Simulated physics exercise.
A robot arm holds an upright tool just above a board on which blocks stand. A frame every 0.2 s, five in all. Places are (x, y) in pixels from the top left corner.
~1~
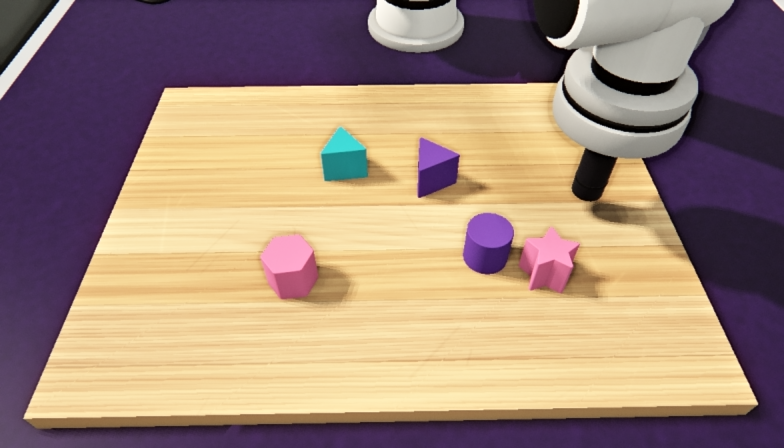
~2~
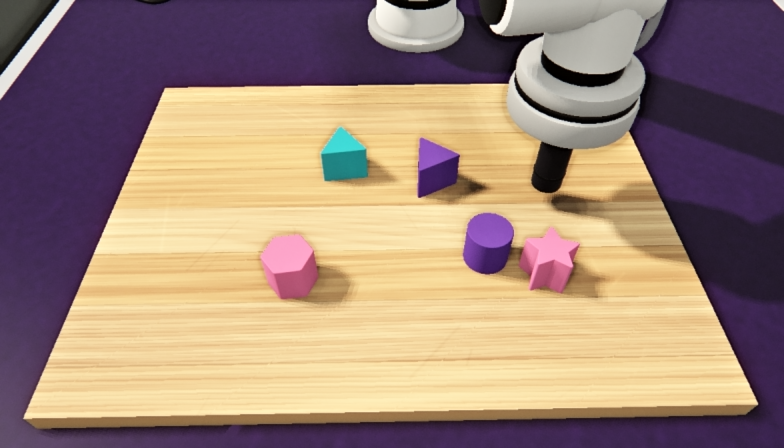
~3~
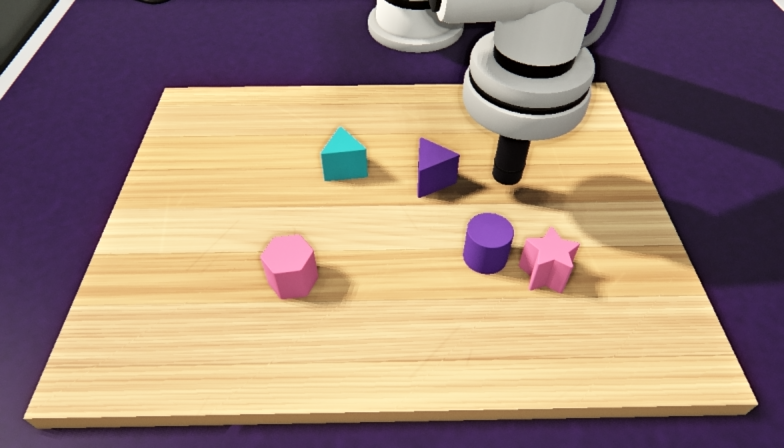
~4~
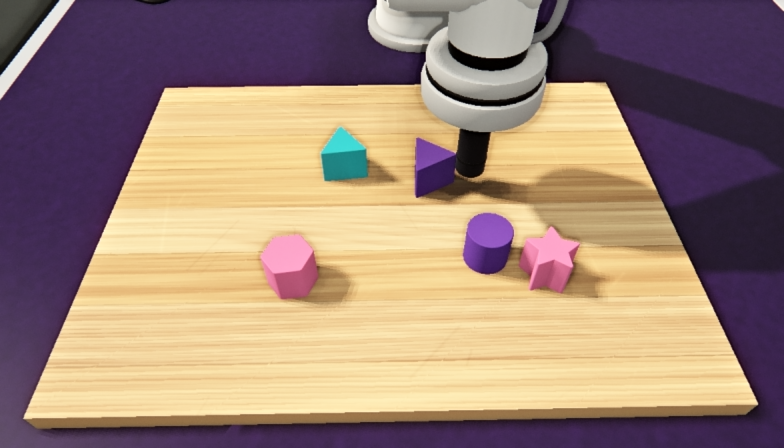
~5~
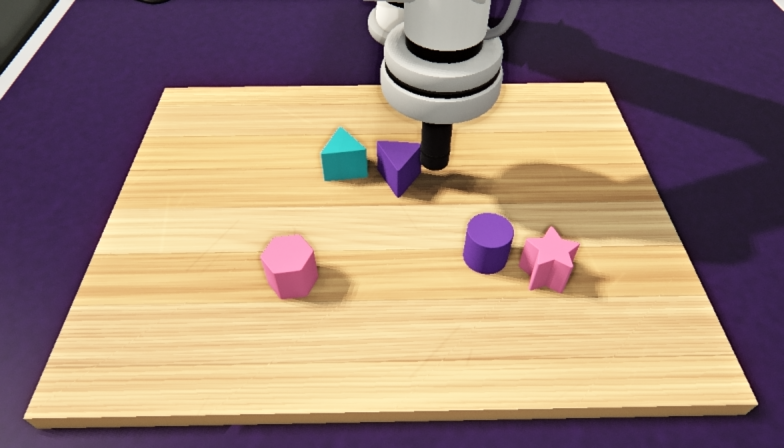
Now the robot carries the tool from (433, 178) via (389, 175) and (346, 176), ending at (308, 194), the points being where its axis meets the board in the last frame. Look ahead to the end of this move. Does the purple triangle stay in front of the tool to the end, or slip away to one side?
Still in front.
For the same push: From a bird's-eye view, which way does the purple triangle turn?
Seen from above, counterclockwise.
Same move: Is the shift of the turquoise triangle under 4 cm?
No, I don't think so.
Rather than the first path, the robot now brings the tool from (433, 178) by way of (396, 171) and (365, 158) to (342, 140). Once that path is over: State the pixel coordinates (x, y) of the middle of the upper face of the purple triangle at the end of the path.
I predict (353, 151).
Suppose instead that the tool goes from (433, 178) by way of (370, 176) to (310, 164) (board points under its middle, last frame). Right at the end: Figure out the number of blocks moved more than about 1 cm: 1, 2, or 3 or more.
There will be two blocks displaced.
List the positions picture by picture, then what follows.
In the first picture, tool's lower end (586, 192); turquoise triangle (342, 142); purple triangle (433, 153).
In the second picture, tool (546, 184); blocks still.
In the third picture, tool (507, 176); blocks still.
In the fourth picture, tool (470, 169); purple triangle (430, 153).
In the fifth picture, tool (434, 162); turquoise triangle (342, 142); purple triangle (399, 151).
What follows on the original path. One third of the way, tool (389, 160); turquoise triangle (322, 144), turned 55° clockwise; purple triangle (360, 151), turned 45° anticlockwise.
Two thirds of the way, tool (344, 161); turquoise triangle (299, 144), turned 75° clockwise; purple triangle (316, 159), turned 55° anticlockwise.
At the end, tool (306, 179); turquoise triangle (290, 144), turned 90° clockwise; purple triangle (273, 176), turned 45° anticlockwise.
